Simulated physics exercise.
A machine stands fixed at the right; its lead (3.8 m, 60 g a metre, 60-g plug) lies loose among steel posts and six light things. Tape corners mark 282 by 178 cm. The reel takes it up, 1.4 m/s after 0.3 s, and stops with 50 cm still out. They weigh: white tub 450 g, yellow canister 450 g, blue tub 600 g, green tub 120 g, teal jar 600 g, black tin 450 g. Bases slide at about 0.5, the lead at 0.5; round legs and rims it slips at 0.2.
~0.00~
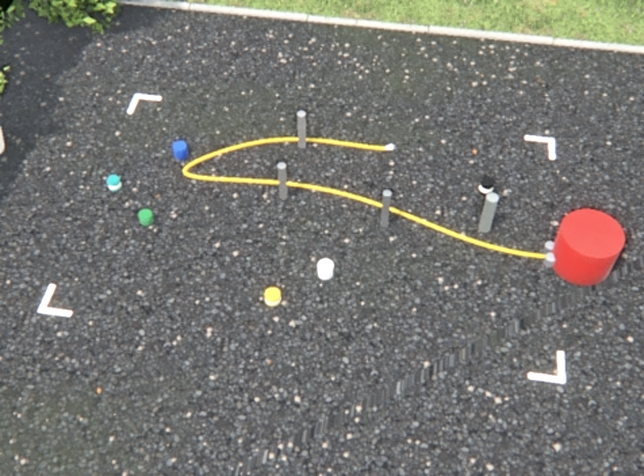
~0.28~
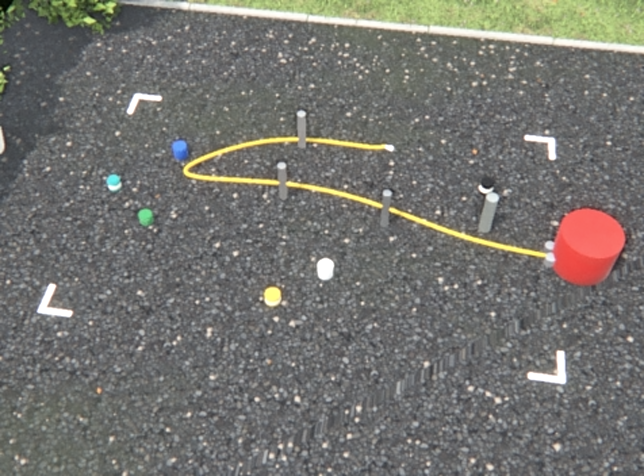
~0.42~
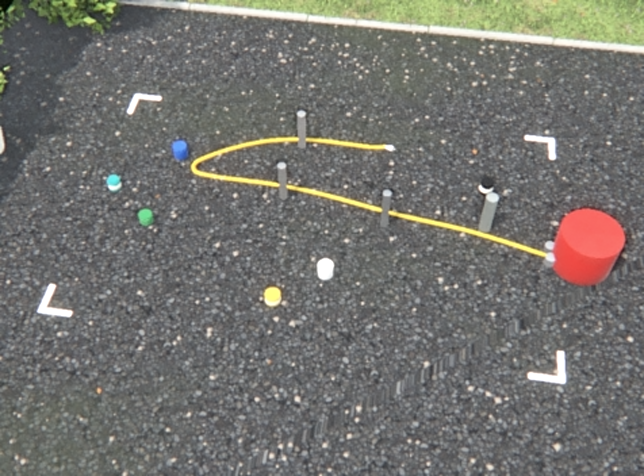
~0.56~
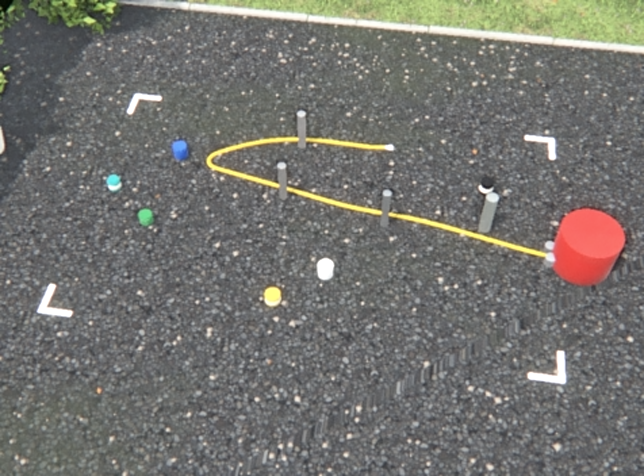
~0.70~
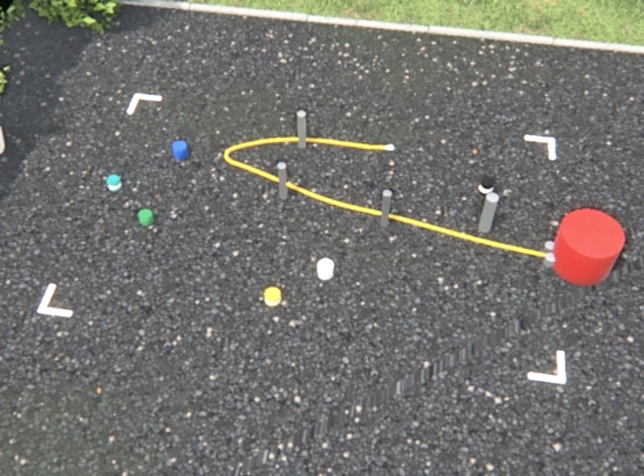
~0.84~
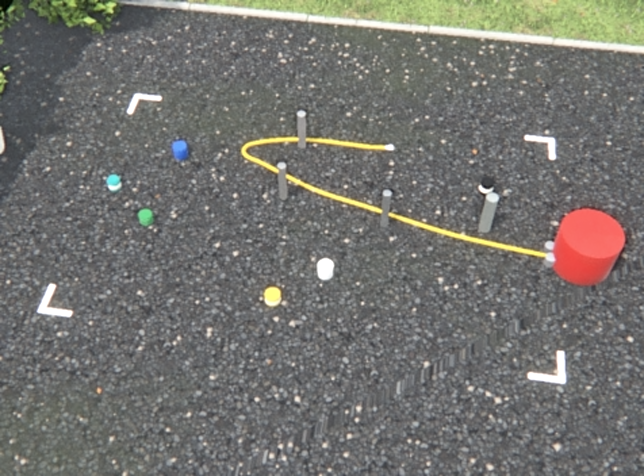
Yellow cord winding toward a red drum on dark gravel, its left-hand loop shrinking rightward among grey posts and small still containers.
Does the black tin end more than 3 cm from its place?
The black tin leaves its place.
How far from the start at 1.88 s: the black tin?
Black tin 0 cm.
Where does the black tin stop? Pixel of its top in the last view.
At about (524, 210).
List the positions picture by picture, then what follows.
In the first frame, black tin (488, 181); posts (387, 193) (282, 165) (301, 114) (493, 197); lead runs through (496, 248) (378, 204) (260, 181) (216, 154) (329, 142).
In the second frame, lead runs through (499, 246) (262, 182) (329, 142).
In the third frame, lead runs through (517, 246) (275, 185) (329, 142).
In the fourth frame, lead runs through (547, 256) (302, 193) (329, 142).
In the fifth frame, lead runs through (332, 202) (329, 142).
In the sixth frame, black tin (488, 181); lead runs through (485, 243) (364, 206) (260, 162) (329, 142).
At 1.4 s, plug at (378, 146); nothing else has moved.
At 1.9 s, plug at (315, 185); nothing else has moved.
At 2.4 s, plug at (490, 185); black tin 3 cm off its start at (491, 183).
At 2.9 s, plug at (554, 316); black tin 29 cm off its start.
At 3.7 s, plug at (584, 312); black tin 29 cm off its start at (524, 210).
